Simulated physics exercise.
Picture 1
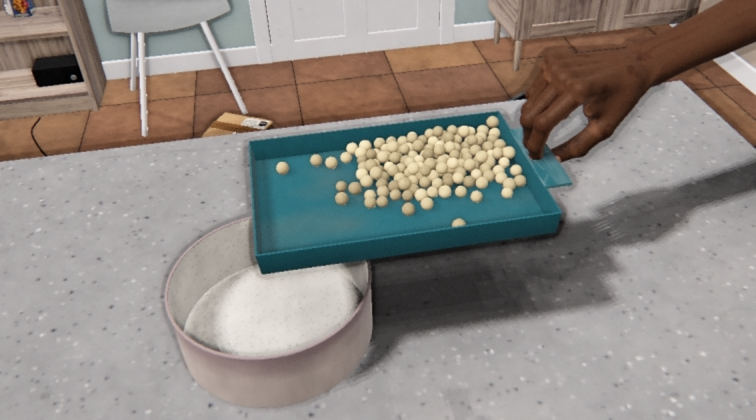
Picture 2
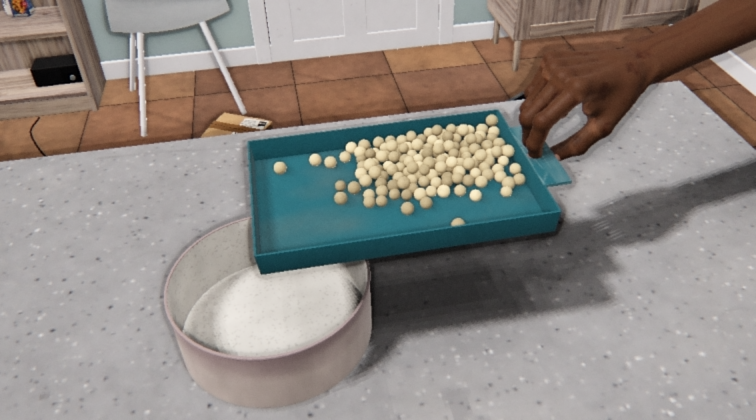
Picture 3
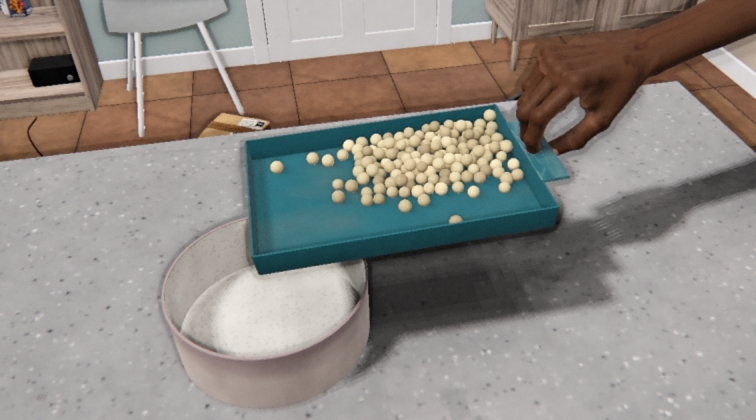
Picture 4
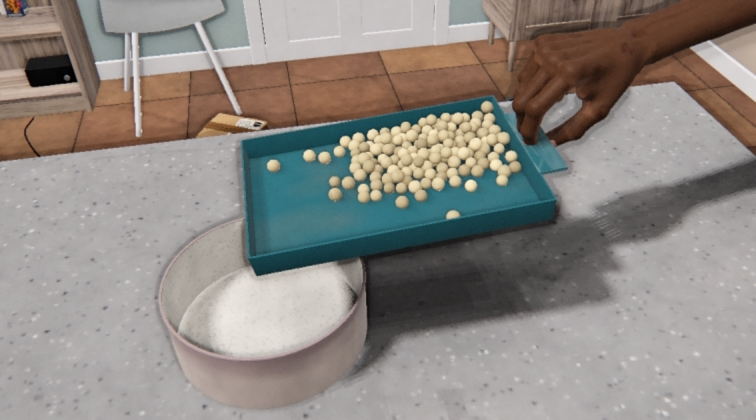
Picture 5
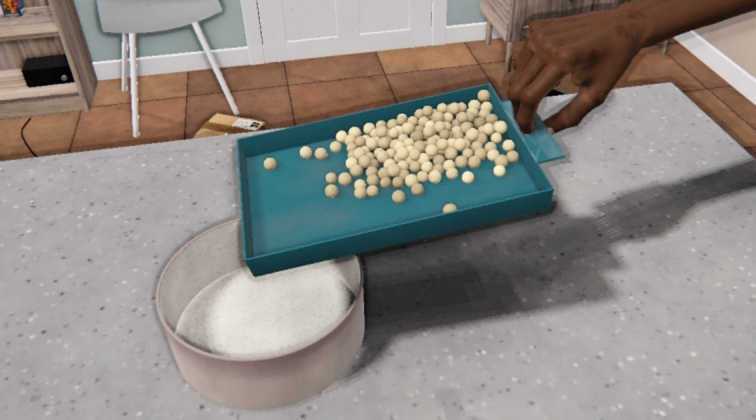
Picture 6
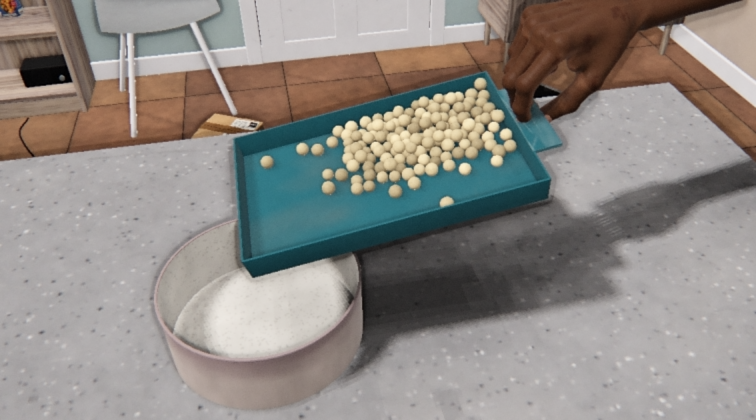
On a speckled grey counter, a hand slowly raises the right side of a teal tray of round pieces.
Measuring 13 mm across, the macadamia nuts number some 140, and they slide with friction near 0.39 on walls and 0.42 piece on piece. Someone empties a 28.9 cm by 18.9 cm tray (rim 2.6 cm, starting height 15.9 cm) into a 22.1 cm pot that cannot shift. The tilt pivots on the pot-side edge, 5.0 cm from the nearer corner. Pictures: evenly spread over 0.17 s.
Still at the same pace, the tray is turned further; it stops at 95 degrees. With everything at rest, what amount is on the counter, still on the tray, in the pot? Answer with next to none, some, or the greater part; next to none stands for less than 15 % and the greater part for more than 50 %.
Counter: Some; left on the tray: Next to none; pot: The greater part.
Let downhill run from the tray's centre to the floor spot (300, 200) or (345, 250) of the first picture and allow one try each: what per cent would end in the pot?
I'd put it at roughly 75 per cent for the first tilt and roughly 60 per cent for the second.
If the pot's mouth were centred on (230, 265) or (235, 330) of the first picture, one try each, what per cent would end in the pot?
Close to 70 in a hundred, then close to 90 in a hundred.
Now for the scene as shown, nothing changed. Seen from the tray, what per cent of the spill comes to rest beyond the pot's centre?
Share: Around 100 %.
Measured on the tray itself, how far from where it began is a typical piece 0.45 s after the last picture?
Displacement on the tray: About 14 cm.
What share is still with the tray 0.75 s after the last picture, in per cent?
Roughly 75 percent of the load, I'd say.
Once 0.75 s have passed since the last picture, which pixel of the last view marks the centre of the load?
Close to pixel (229, 224).
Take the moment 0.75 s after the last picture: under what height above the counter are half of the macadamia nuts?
The halfway mark is near 18 cm.
Then, 0.45 s after the last picture, tilt 51 degrees; the tray holds 100 %, the pot 0 %.
Then, 0.75 s after the last picture, tilt 78 degrees; the tray holds 75 %, the pot 5 %.
Then, 1.14 s after the last picture, tilt 95 degrees; the tray holds 35 %, the pot 30 %.
In the end, counter 25 %, tray 0 %, pot 75 %.
